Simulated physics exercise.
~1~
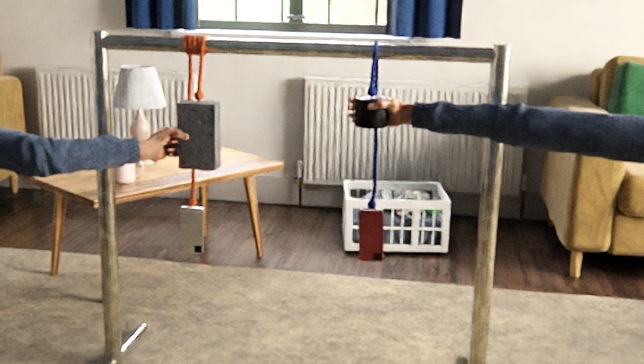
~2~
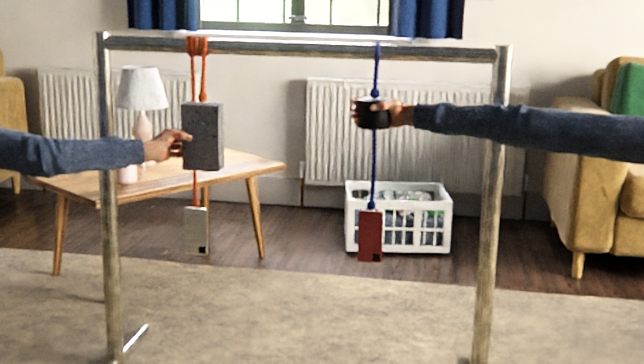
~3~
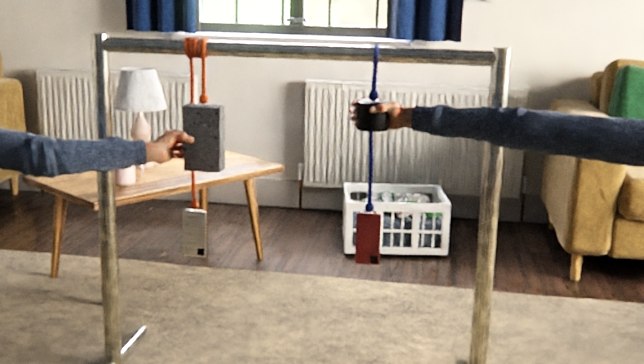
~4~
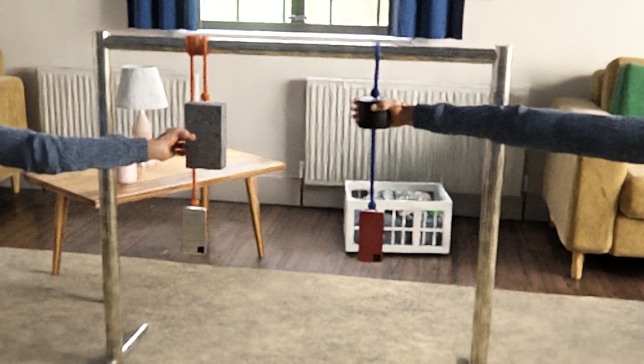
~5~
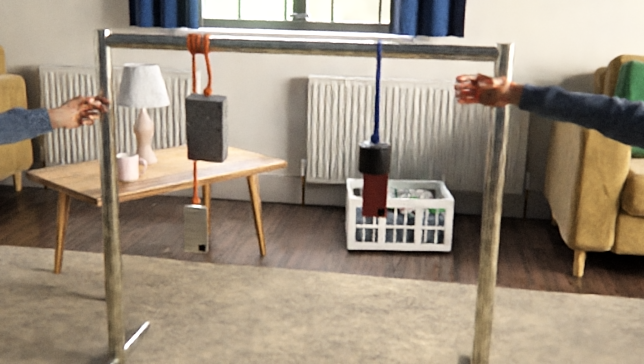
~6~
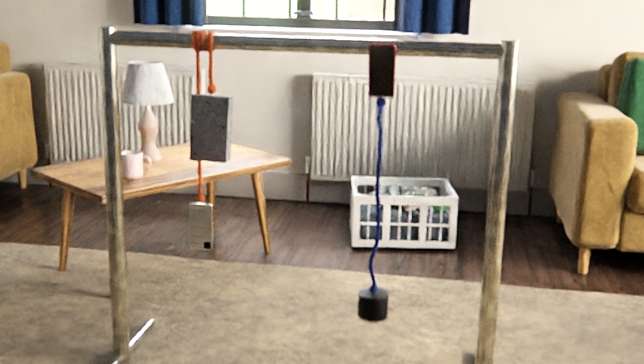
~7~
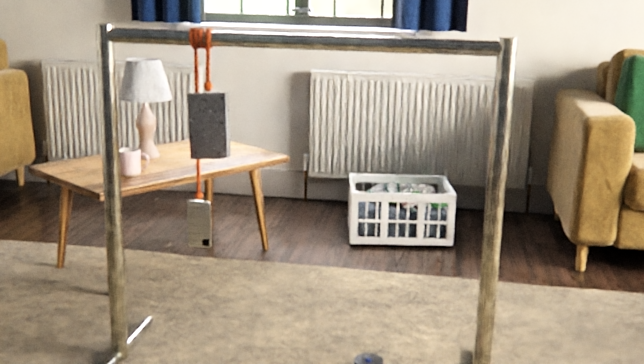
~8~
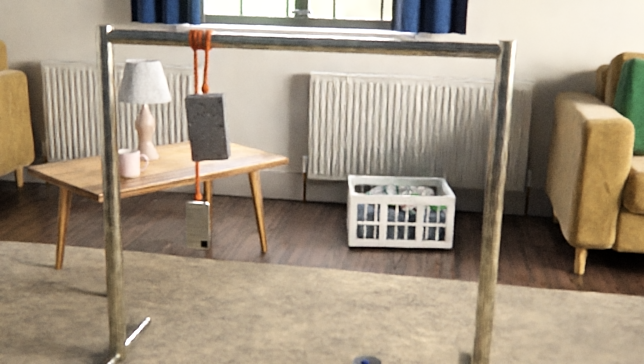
The clip opens on a metal rail in a living room, where one hand steadies a grey block on an orange rope at left and another holds a black cylinder on a blue rope at right. A pale, flat object hangs beneath the block and a red one beneath the cylinder. Both hands let go and draw back, and the cylinder drops while the red object rises to the rail, turning over. The cylinder falls to the floor, and the blue rope and red object disappear from view. At the end, the grey block still hangs, slightly tilted, with the pale object below it, while the dark cylinder barely shows at the bottom edge.
